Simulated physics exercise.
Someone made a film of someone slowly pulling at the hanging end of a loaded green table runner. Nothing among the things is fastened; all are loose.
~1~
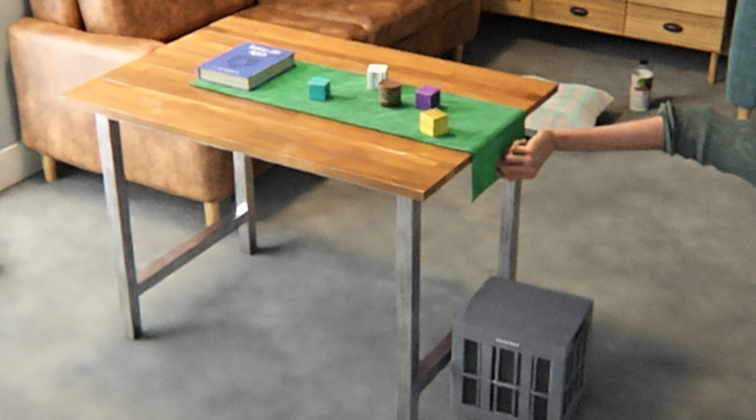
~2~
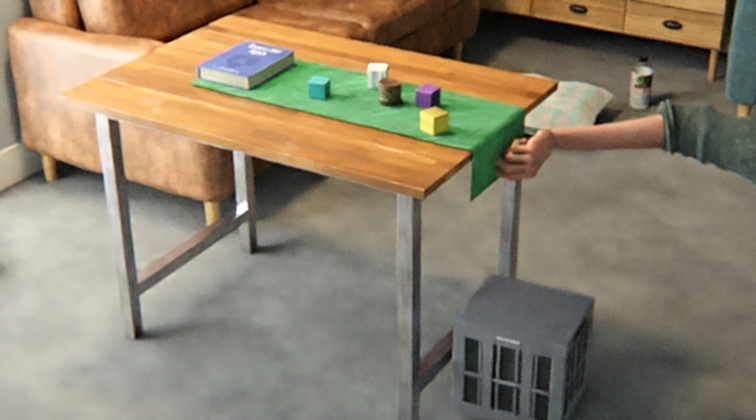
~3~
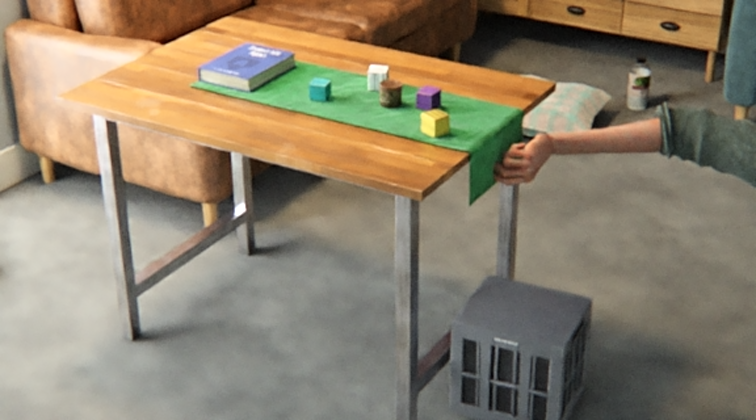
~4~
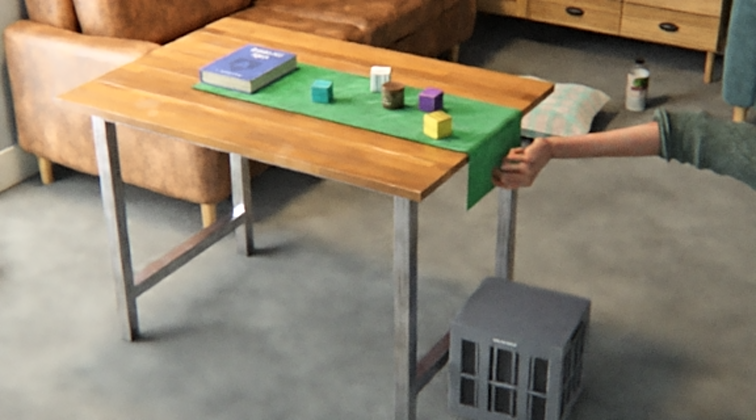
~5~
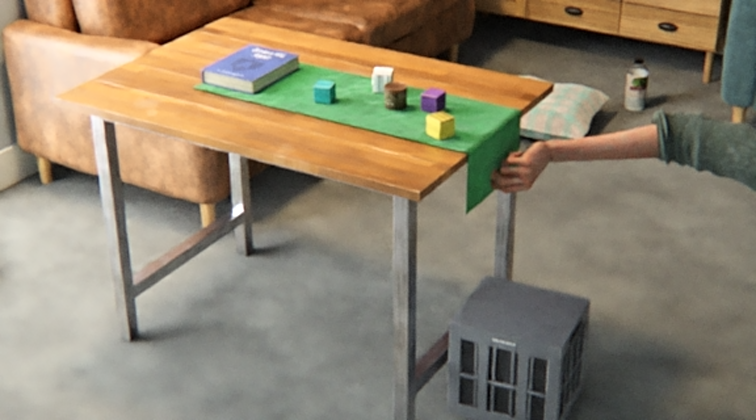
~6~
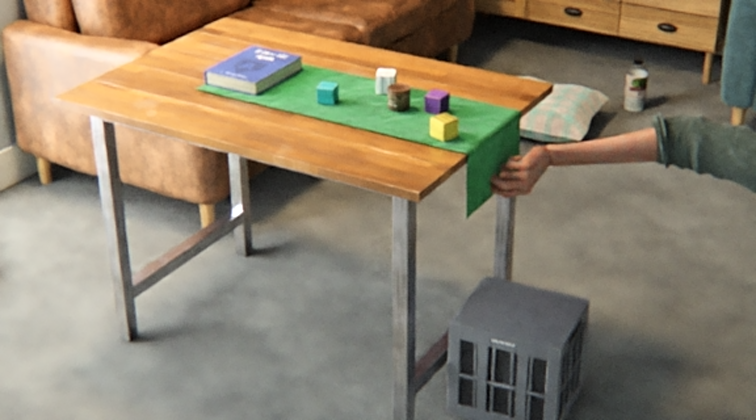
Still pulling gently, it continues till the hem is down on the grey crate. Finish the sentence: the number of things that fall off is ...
... three.
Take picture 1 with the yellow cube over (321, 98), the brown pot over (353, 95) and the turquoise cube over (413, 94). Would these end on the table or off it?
The yellow cube stays put; the brown pot stays put; the turquoise cube ends up off.
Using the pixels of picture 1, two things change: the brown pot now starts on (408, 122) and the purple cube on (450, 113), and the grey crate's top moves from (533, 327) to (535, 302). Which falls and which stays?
Observed: Brown pot departs; purple cube departs.
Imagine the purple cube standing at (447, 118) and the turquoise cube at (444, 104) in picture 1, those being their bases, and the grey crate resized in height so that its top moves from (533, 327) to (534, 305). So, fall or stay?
Result: Purple cube gone, turquoise cube gone.
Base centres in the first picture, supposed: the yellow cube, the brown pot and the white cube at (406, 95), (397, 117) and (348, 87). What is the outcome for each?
Here's how it goes: The yellow cube ends up down, the brown pot ends up down, and the white cube makes it through.
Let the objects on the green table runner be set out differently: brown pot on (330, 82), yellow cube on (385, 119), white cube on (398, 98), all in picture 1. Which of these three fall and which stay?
Of these three, the brown pot rides it out, the yellow cube takes a tumble, the white cube takes a tumble.
A little later, hem near (493, 250); yellow cube gone.
Next, hem on the crate; yellow cube, purple cube and brown pot gone.
When it is over, hem on the crate; yellow cube, purple cube and brown pot gone. It carries off three.
